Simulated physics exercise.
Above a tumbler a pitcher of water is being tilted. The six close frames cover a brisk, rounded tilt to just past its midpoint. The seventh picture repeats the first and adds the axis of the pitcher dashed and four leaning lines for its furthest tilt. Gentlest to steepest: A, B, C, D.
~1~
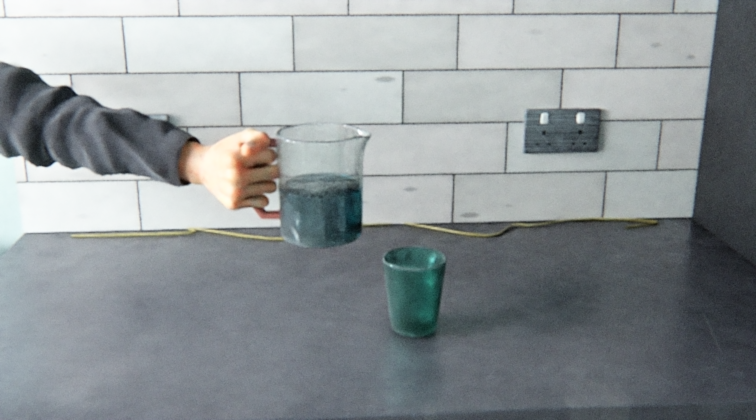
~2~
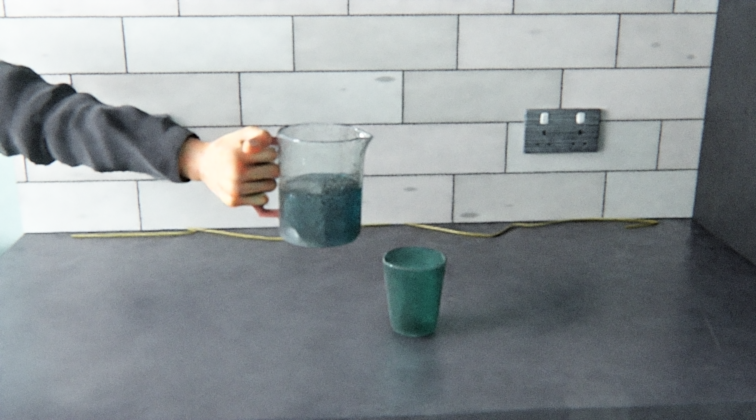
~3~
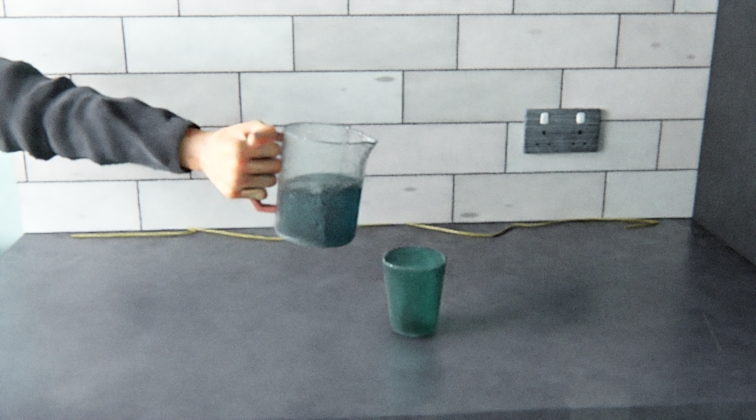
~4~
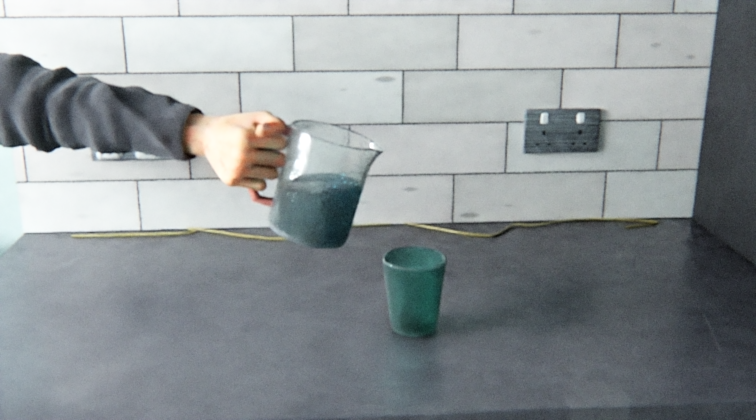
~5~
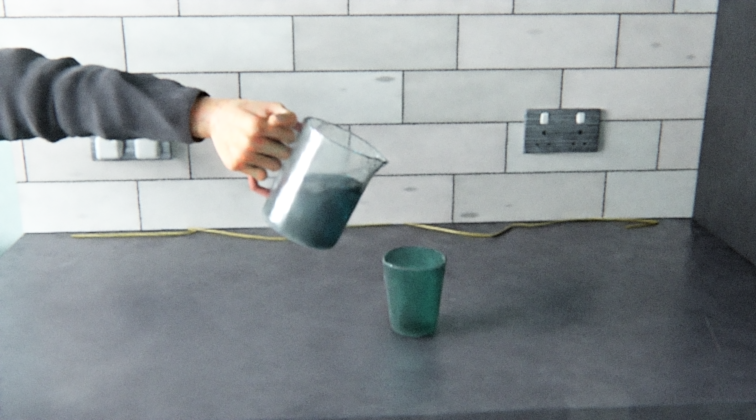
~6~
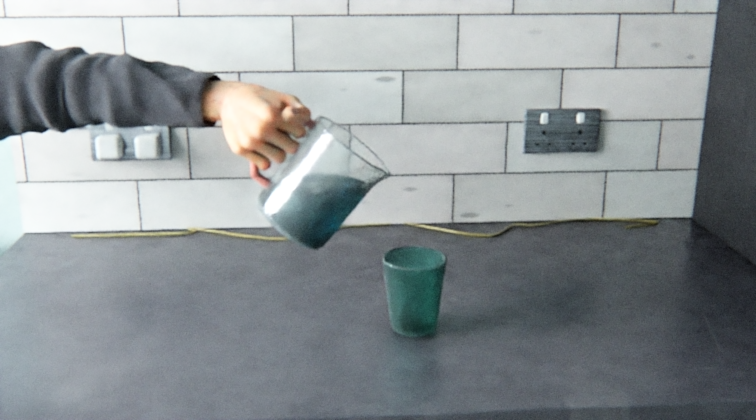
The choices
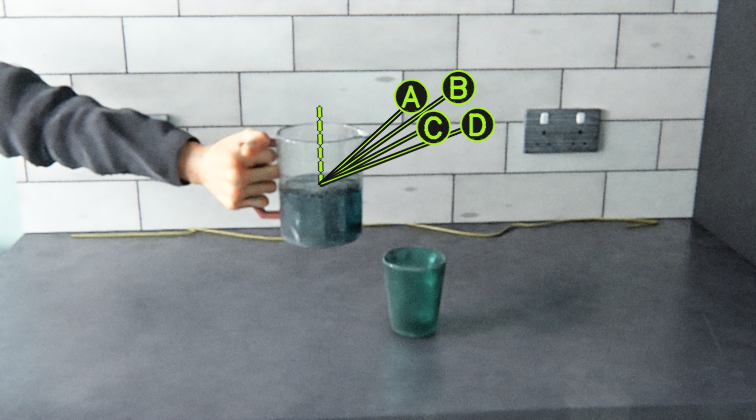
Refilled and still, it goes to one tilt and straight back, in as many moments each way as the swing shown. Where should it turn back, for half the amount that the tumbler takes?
Line D does it best.
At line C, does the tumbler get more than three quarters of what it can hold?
No.
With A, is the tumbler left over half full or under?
Under.
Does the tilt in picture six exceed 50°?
No, it does not.
In lime, A at (401, 110); B at (444, 97); C at (416, 132); D at (461, 130).
For line A, nothing reaches the tumbler.
For line B, the tumbler ends with about 9 % of what it can hold.
For line C, the tumbler ends with about 26 % of what it can hold.
For line D, the tumbler ends with about 49 % of what it can hold.
